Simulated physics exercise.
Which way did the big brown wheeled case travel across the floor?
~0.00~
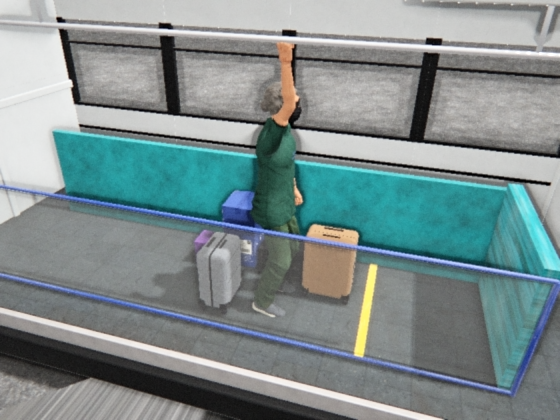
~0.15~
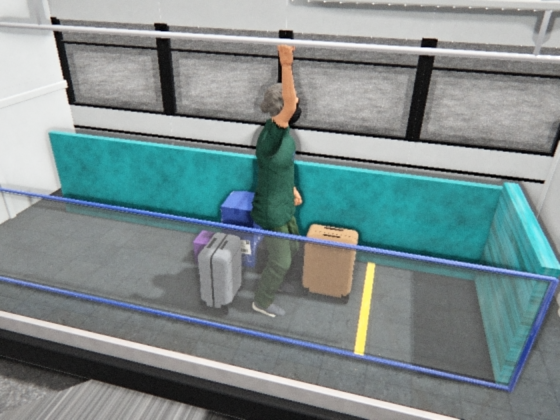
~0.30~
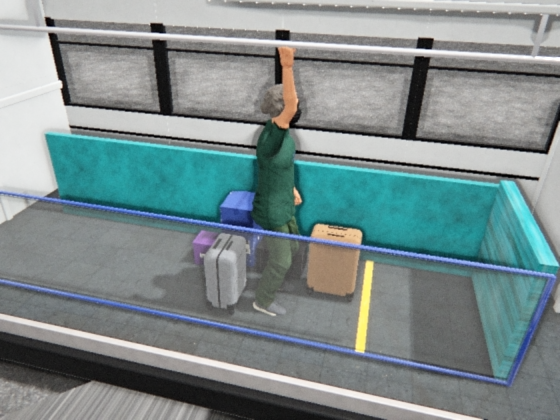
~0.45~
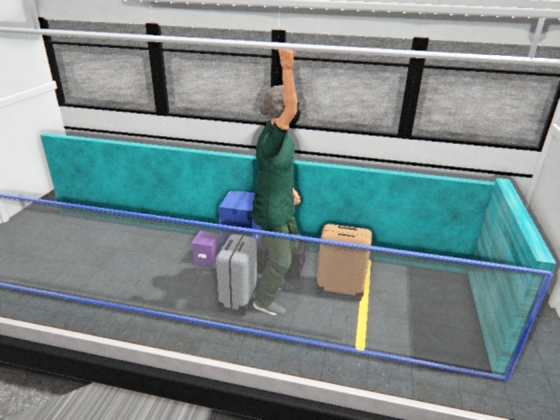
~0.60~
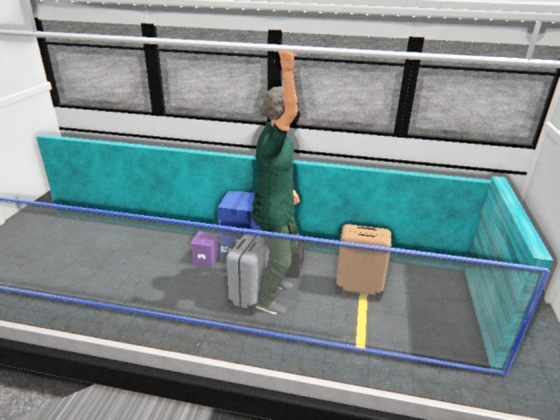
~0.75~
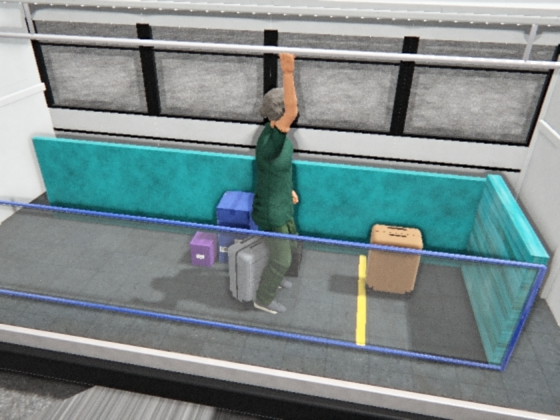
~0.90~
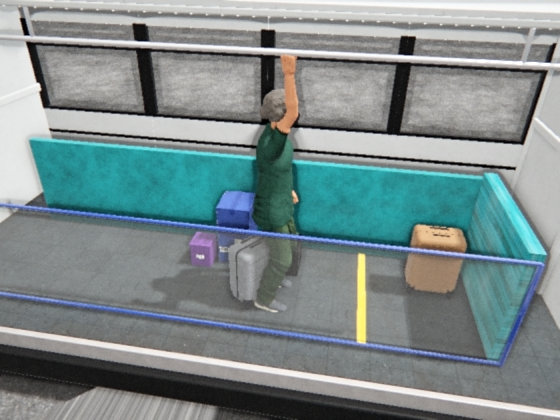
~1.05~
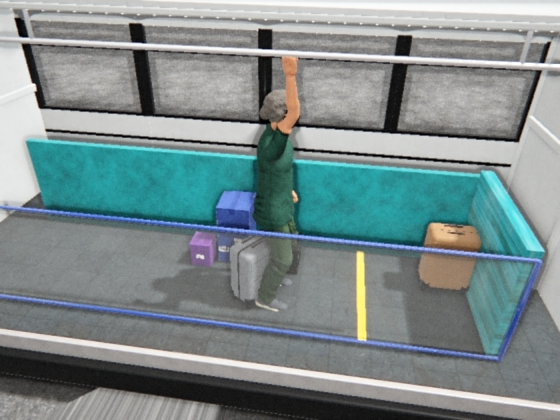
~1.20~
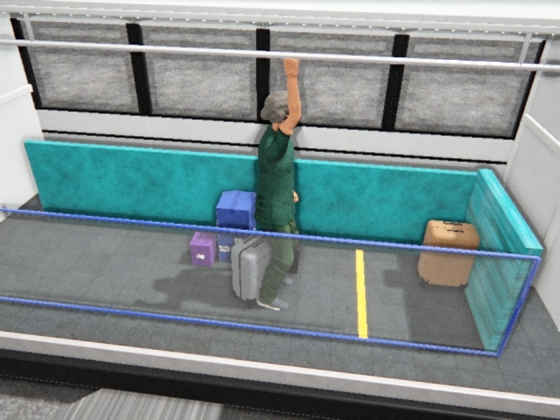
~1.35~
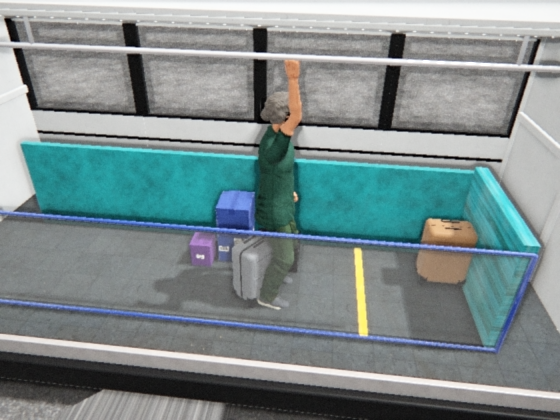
The big brown case rolled to the right, going over the yellow line before it came to rest near the end panel.
